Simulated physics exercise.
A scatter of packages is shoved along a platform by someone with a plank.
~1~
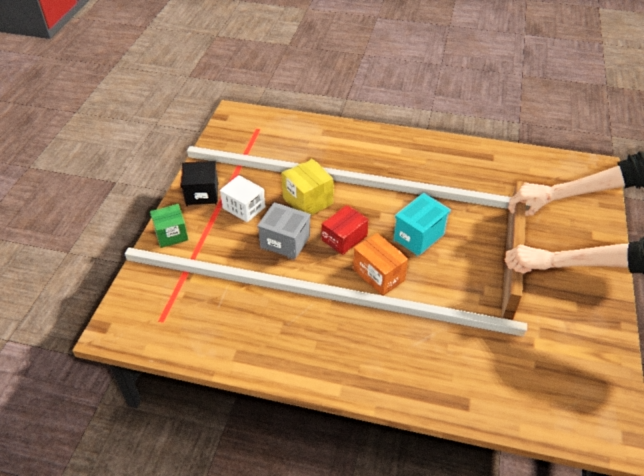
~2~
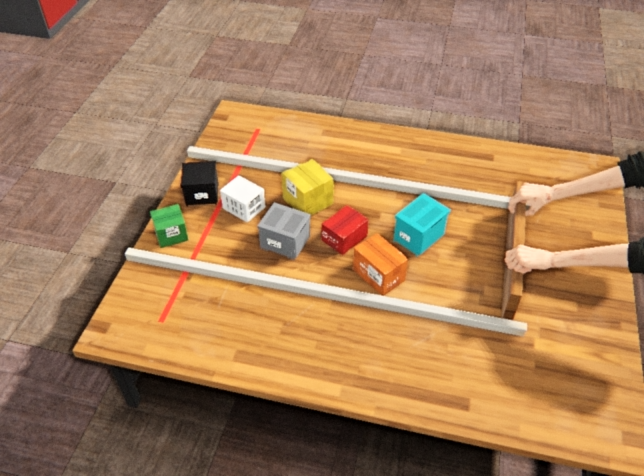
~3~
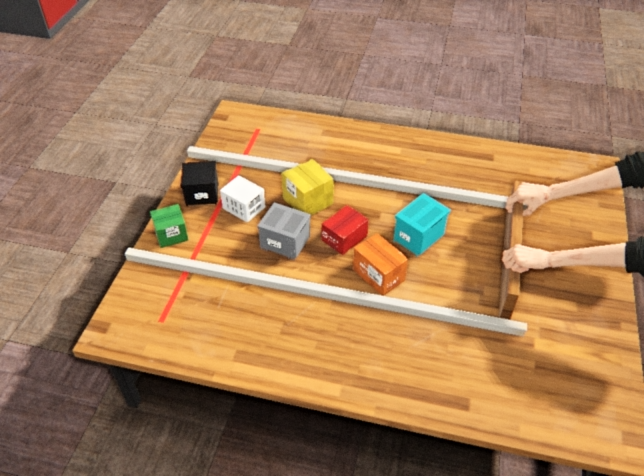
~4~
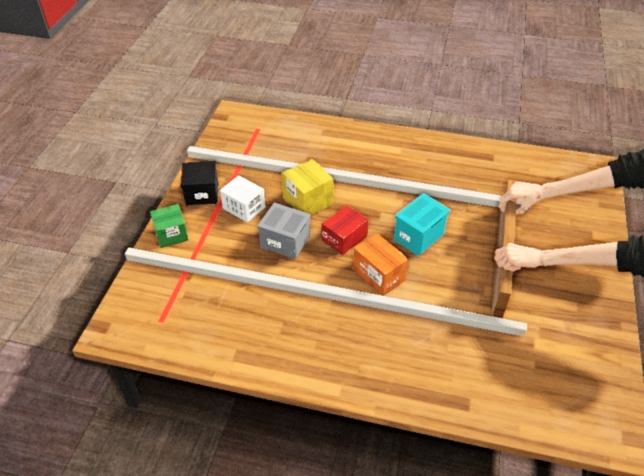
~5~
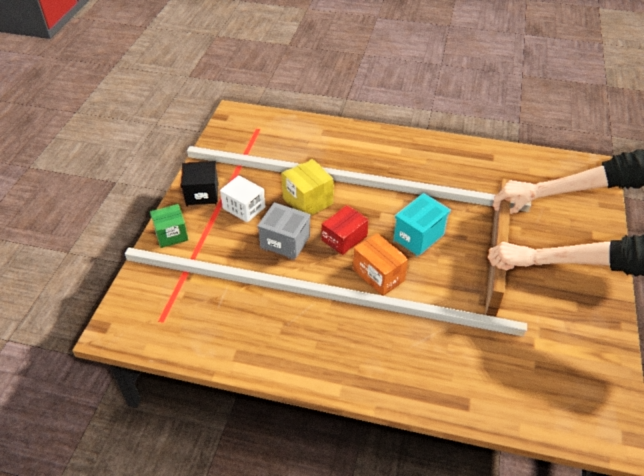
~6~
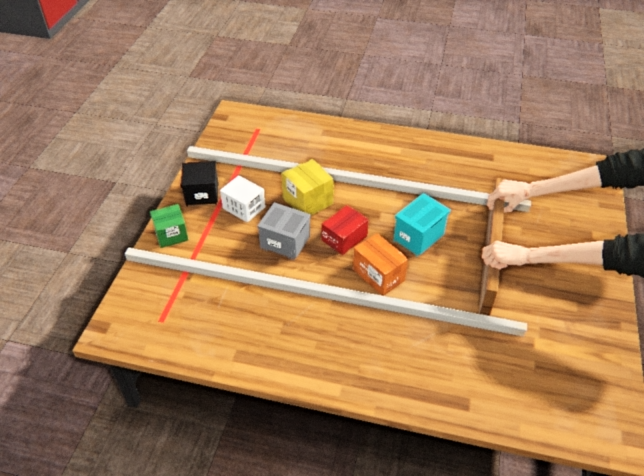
Two hands sliding a wooden plank slightly left between pale rails on a table, the scattered colourful boxes ahead staying still.
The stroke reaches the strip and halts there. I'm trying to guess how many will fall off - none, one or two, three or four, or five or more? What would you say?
Watching this, the number dropping off is three to four.
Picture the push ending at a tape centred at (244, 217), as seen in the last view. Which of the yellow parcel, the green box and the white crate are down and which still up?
The yellow parcel keeps its place; the green box is gone; and the white crate keeps its place.
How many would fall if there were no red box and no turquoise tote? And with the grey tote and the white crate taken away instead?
Tally of falls: 1 for the first try, 1 for the second.
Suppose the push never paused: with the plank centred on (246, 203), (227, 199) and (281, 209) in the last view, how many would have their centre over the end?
It comes out as 2, then 3, then 0.
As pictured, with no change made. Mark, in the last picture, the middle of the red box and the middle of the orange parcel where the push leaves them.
In the last picture the red box sits around (172, 196) and the orange parcel around (177, 225).
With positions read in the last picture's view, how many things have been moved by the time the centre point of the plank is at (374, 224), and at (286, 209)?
So far 4, and 8 at the second.
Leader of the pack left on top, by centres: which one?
The grey tote finishes nearest.
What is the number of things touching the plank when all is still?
I count 3 of them.
Early on, none off yet; green box at rest near (170, 226); black tote at rest near (200, 184); white crate at rest near (243, 199).
Finally, the number that fall off is three or four; lost, white crate, black tote and green box.
